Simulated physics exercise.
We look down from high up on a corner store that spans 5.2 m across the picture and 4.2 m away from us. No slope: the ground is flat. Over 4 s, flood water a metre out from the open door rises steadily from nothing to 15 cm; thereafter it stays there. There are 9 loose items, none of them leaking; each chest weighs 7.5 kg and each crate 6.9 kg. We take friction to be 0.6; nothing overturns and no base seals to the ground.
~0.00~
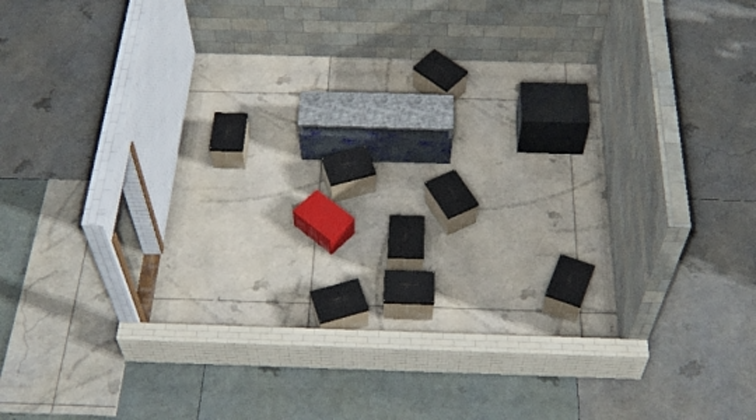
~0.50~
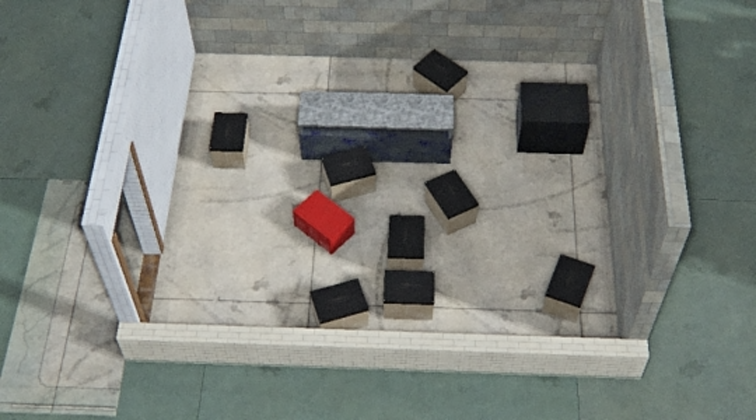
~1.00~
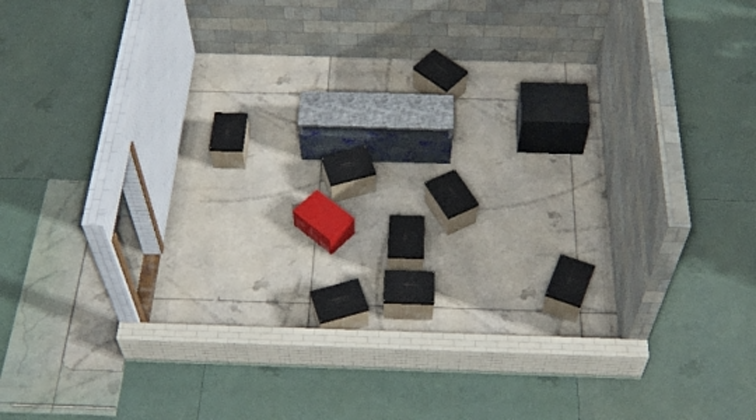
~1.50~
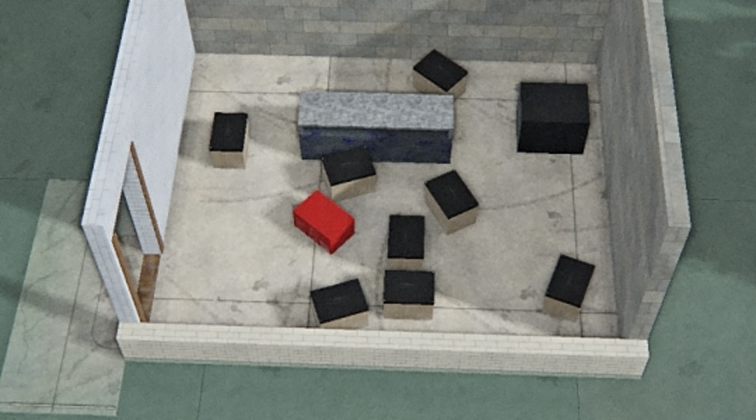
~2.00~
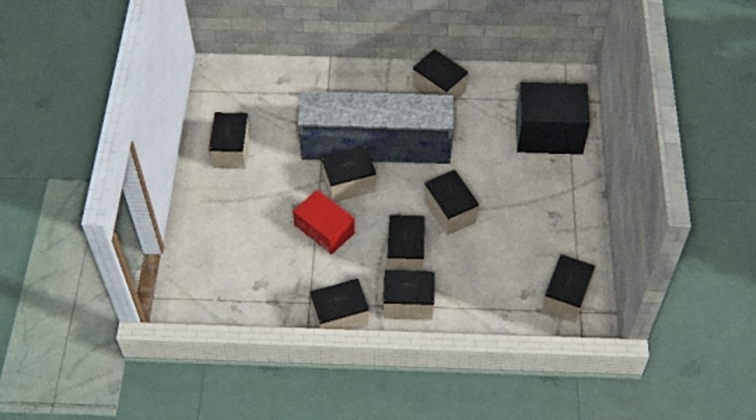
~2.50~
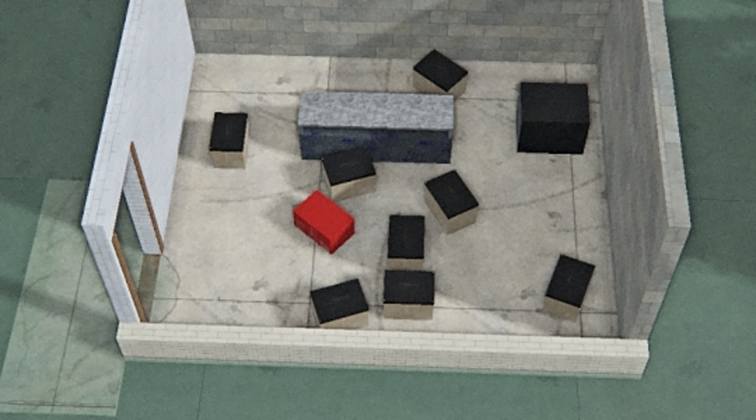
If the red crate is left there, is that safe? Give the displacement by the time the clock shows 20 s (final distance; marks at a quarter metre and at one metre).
It is swept a long way.
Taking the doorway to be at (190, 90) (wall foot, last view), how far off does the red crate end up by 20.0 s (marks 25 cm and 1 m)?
Red crate: Small shift.
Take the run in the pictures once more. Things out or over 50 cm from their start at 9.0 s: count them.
I make it 4.
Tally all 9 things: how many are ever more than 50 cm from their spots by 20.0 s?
The tally stands at 8.
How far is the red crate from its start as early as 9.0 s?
120 cm, give or take.
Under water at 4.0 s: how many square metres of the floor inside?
At that time the wet patch spans about 2.5 m2.
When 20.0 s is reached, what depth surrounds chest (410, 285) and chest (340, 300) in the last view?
Roughly 8 and 9 cm.
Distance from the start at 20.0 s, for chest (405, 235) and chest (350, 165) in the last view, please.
Respectively 150 and 150 cm.
After 4.0 s the red crate is near (323, 215), 0.0 m from its start, aground; 0 afloat.
After 9.0 s the red crate is near (412, 166), 1.2 m from its start, afloat; 5 afloat.
After 16.0 s the red crate is near (507, 63), 3.1 m from its start, afloat; 6 afloat.
After 20.0 s the red crate is near (496, 66), 3.0 m from its start, afloat; 9 afloat.
